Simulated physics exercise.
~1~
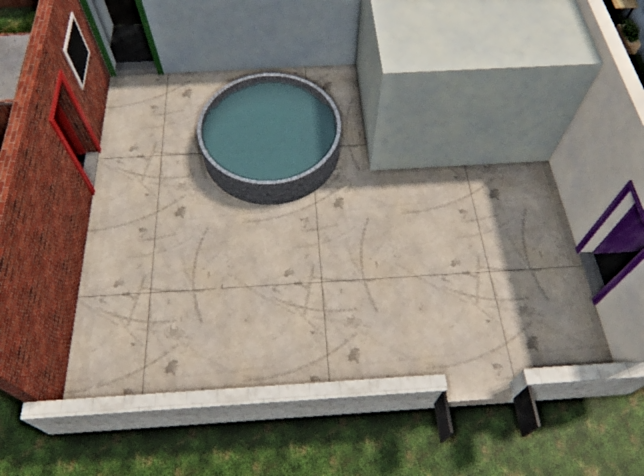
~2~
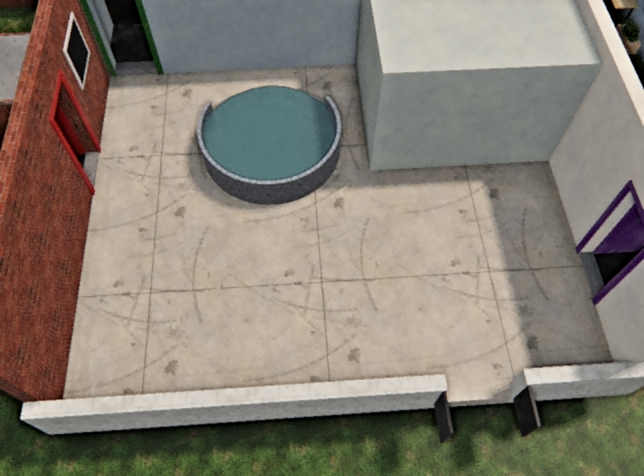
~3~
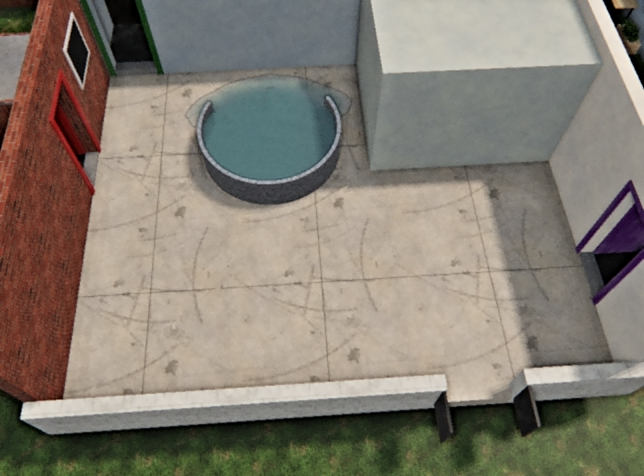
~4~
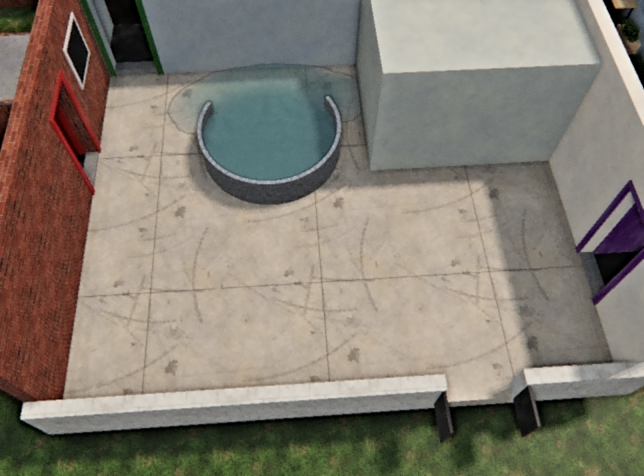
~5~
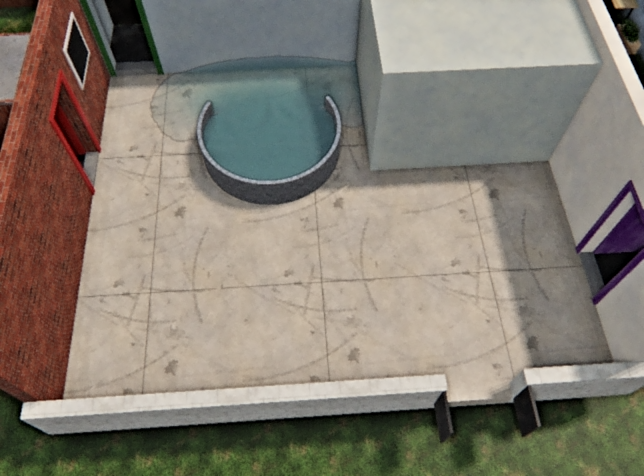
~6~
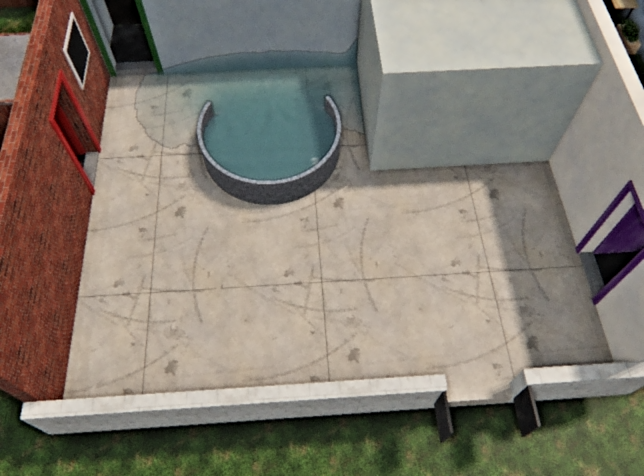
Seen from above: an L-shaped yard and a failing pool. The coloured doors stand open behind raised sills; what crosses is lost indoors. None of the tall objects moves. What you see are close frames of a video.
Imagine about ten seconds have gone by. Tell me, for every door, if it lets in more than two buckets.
In the end the purple door will not top two buckets, the red door will top two buckets, the green door will top two buckets.
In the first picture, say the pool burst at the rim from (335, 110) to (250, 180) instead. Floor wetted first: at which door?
It's the purple one that is reached before the others.
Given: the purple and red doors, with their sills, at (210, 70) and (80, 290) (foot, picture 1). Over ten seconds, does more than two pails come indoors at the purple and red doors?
Well, the purple tops the limit, and the red comes up short too.
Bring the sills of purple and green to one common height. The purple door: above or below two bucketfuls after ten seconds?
After the swap, the purple door falls short.
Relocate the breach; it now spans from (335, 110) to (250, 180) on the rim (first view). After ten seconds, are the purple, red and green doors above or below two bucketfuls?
Result: Purple goes past the limit; red remains beneath it; green remains beneath it.
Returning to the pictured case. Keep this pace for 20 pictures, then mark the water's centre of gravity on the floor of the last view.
Around (245, 133).
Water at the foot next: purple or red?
The red one.
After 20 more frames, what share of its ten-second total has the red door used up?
It comes to around 15 percent of the ten-second total.
A moment on, water covers 15 % of the floor; the purple door not reached, the red door not reached, the green door wet at the sill, nothing in.
Next, water covers 20 % of the floor; the purple door not reached, the red door wet at the sill, nothing in, the green door under two buckets in.
Then, water covers 45 % of the floor; the purple door not reached, the red door under two buckets in, the green door over two buckets in.
Later, water covers 75 % of the floor; the purple door not reached, the red door over two buckets in, the green door over two buckets in.
In the end, water covers 80 % of the floor; the purple door not reached, the red door over two buckets in, the green door over two buckets in.
